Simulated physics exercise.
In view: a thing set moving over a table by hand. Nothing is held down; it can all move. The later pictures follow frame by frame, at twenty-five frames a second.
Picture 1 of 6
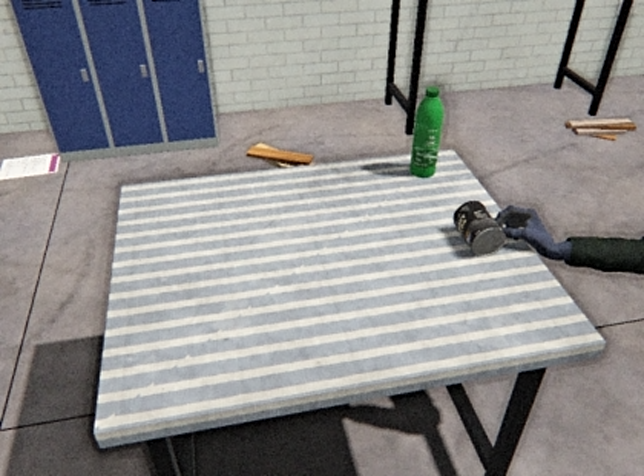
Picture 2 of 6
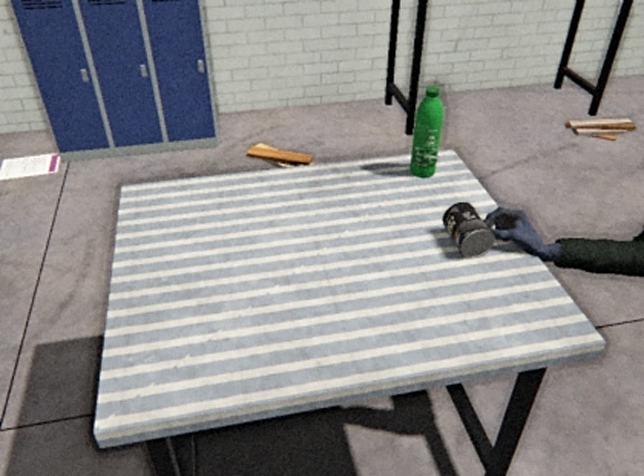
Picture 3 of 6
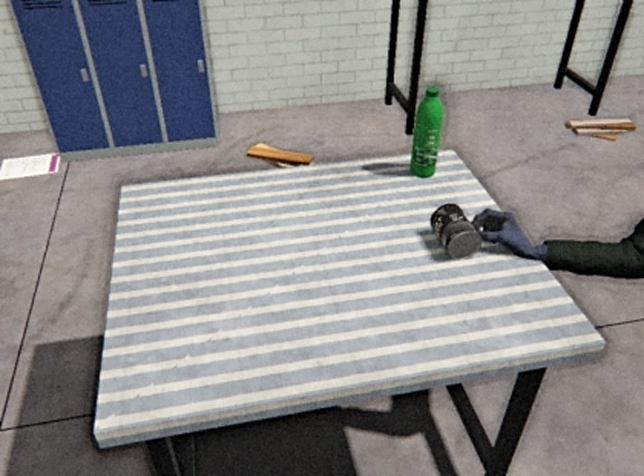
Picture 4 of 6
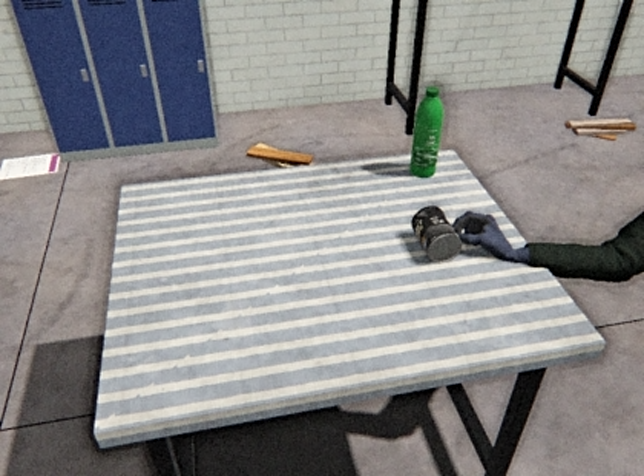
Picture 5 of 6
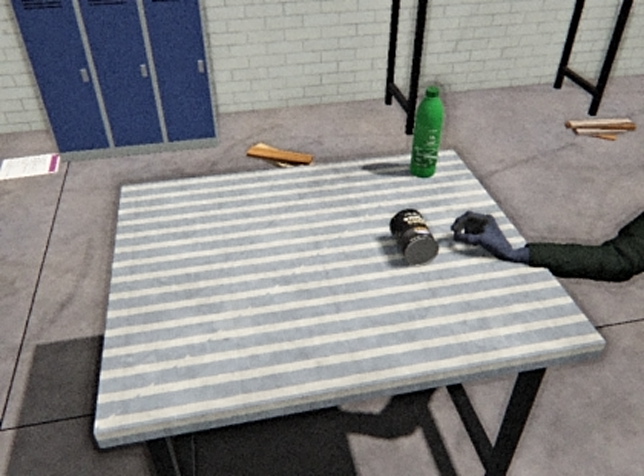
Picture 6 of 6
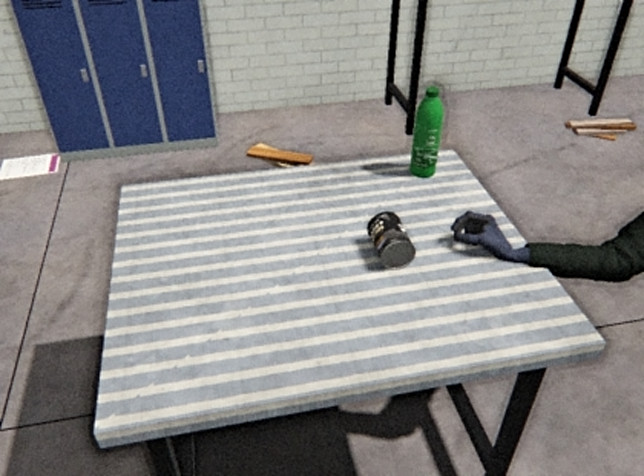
A black tin lying on its side rolls leftward across a striped grey and white table, seen from above at an angle in a room with a pale brick wall. A green bottle stands near the table's back right, with blue lockers behind at left and wood scraps on the floor. A dark-gloved hand pushes the tin from the right, then stays back as it rolls on, the camera still.
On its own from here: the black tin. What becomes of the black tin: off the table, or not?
Looks like it ends up off the table, then.
Then, 0.30 s later than the last frame, black tin moved well along near (215, 264).
Then, 0.70 s later than the last frame, black tin now off the table.
When it is over, off the table, black tin.
